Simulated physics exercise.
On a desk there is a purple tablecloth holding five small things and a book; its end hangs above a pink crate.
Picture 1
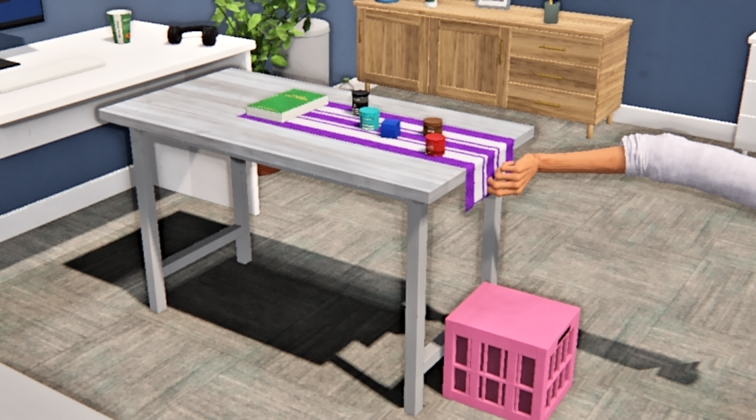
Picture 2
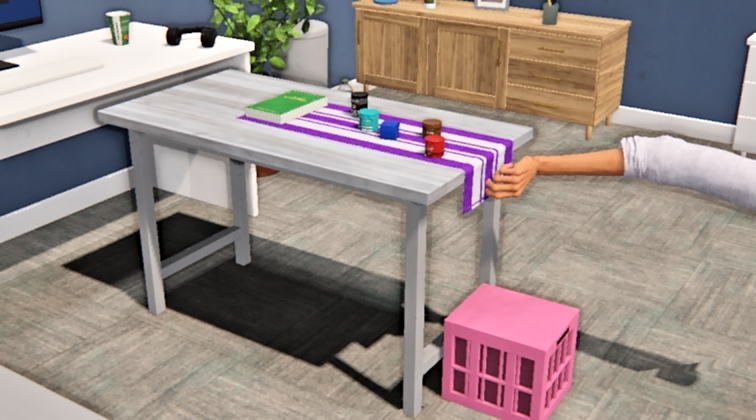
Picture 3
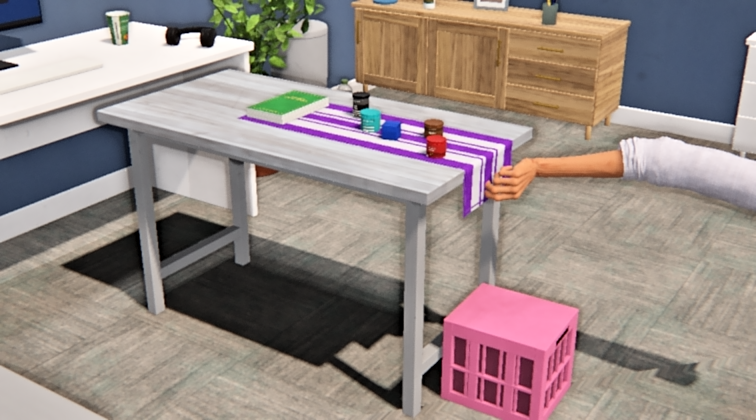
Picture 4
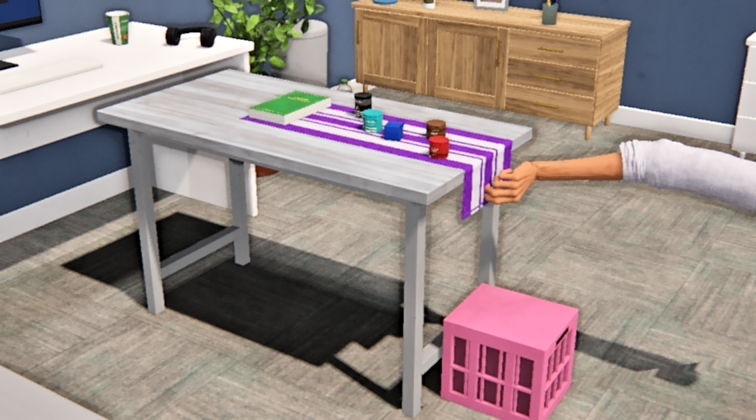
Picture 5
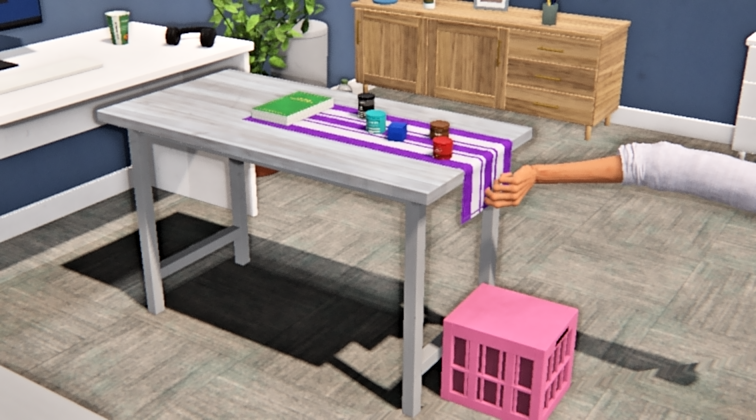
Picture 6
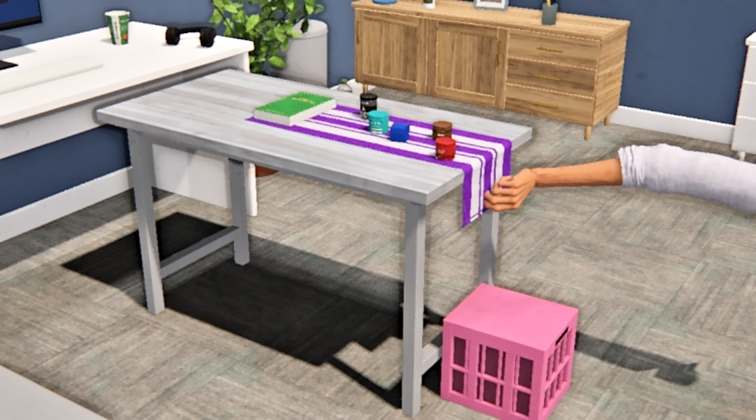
A hand at the right held the end of a purple and white striped tablecloth and slowly drew it down a little above a pink crate, and the small pots and green book shifted slightly right with it.
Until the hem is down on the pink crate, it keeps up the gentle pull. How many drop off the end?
Three.
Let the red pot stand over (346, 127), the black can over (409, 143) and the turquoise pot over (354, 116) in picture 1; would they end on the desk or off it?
The red pot holds on, the black can drops off, the turquoise pot holds on.
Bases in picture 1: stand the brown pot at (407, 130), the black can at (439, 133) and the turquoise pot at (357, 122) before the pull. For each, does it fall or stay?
Note - brown pot lost, black can lost, turquoise pot retained.
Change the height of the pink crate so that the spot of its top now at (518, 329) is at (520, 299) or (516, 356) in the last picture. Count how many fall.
It comes to 2 and 4 over the edge.
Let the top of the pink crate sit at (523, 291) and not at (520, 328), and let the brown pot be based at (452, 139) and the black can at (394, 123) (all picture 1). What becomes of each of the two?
The brown pot is lost, the black can stays put.
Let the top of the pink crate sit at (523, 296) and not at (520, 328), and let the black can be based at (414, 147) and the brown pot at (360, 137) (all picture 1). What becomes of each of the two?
The black can ends up off while the brown pot ends up on top.
Early on, hem near (485, 263); red pot gone.
Midway, hem on the crate; red pot, brown pot and blue cube gone.
Finally, hem on the crate; red pot, brown pot and blue cube gone. The answer is three.
